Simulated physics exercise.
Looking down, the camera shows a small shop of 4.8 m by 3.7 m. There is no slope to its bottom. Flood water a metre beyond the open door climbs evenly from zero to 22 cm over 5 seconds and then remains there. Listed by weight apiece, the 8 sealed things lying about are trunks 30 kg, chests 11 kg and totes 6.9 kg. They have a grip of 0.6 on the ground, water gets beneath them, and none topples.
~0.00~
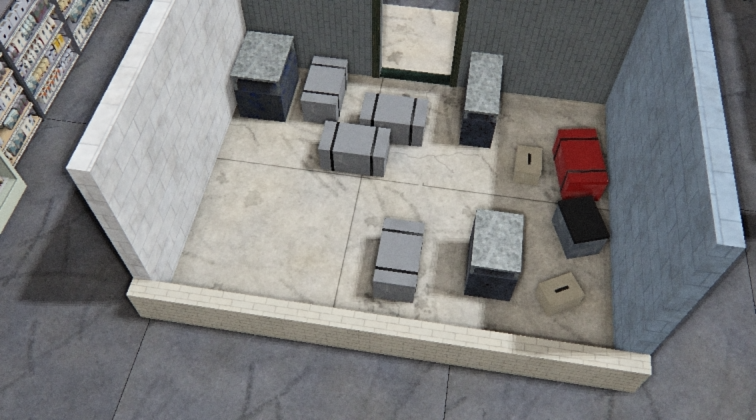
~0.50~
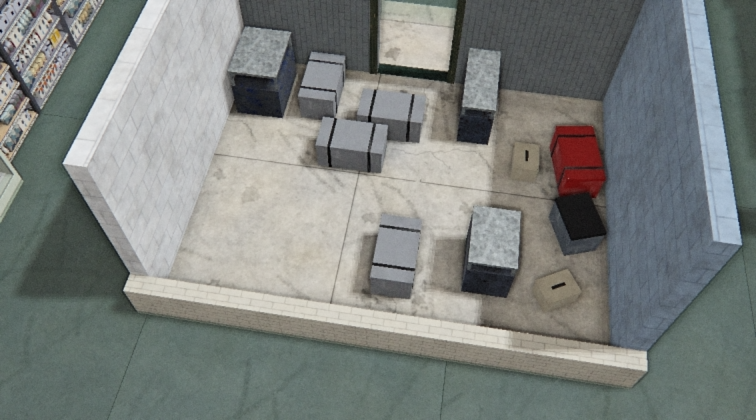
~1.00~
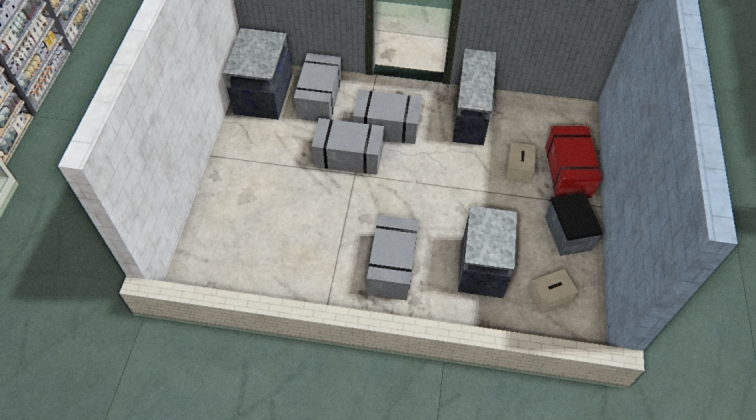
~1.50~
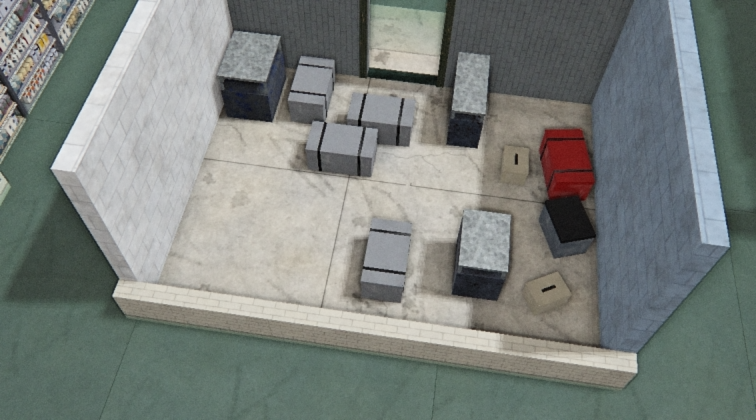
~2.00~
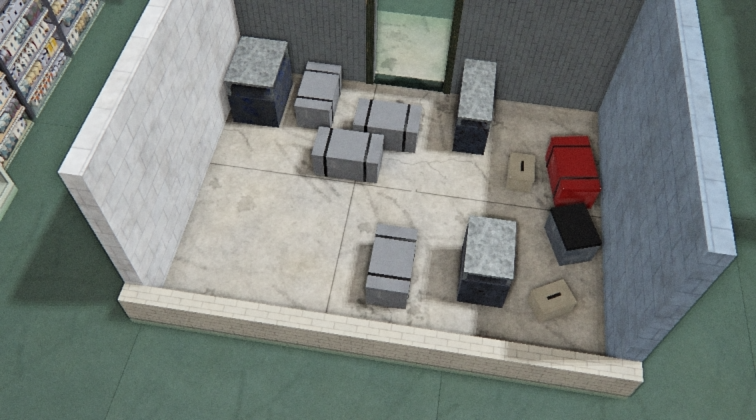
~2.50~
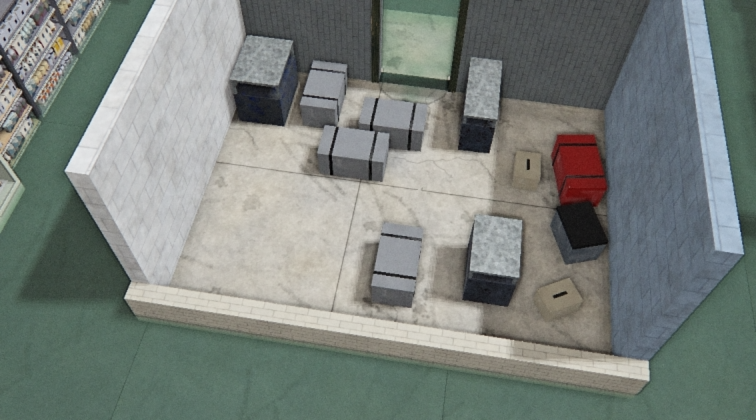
The floor outside a small walled shop turned from gray to green, and later the doorway at the back took on a green tint too, while the red trunk and gray chests inside stayed put.
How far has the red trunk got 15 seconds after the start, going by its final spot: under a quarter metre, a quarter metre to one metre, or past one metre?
It will stay close to its spot.
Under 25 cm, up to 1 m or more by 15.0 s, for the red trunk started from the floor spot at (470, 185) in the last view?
I'd say it sits almost still.
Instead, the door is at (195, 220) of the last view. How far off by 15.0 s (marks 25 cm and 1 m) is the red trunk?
That would leave the red trunk a little displaced.
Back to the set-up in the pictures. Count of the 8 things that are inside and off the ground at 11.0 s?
At that moment it comes to 3.
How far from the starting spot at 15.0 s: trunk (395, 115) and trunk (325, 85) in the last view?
Shifts: 200 cm / 0 cm.
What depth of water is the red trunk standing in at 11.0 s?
Depth: About 4 cm.
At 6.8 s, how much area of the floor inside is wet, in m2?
Near 9.5 m2 in all.
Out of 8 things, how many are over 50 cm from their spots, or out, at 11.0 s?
The count is 3.
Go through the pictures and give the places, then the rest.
The first frame shows the red trunk at (583, 155), on the bottom; 0.0 m2 under water; 0 of 8 have shifted.
The second frame shows the red trunk at (580, 152) rests on the ground; water covers 0.0 m2; 0 of 8 have shifted.
The third frame shows the red trunk at (576, 152) rests on the ground; water covers 0.0 m2; 0 of 8 have shifted.
The fourth frame shows the red trunk at (570, 155), on the bottom; 0.0 m2 under water; 0 of 8 have shifted.
The fifth frame shows the red trunk at (576, 162) rests on the ground; water covers 0.0 m2; 0 of 8 have shifted.
The sixth frame shows the red trunk at (582, 161), on the bottom; 0.2 m2 under water; 0 of 8 have shifted.
After 3.5 s the red trunk is near (582, 161), 0.0 m from its start, aground; 0 afloat.
After 6.8 s the red trunk is near (582, 161), 0.0 m from its start, aground; 0 afloat.
After 11.0 s the red trunk is near (582, 161), 0.0 m from its start, aground; 3 afloat.
After 15.0 s the red trunk is near (583, 159), 0.0 m from its start, aground; 7 afloat.
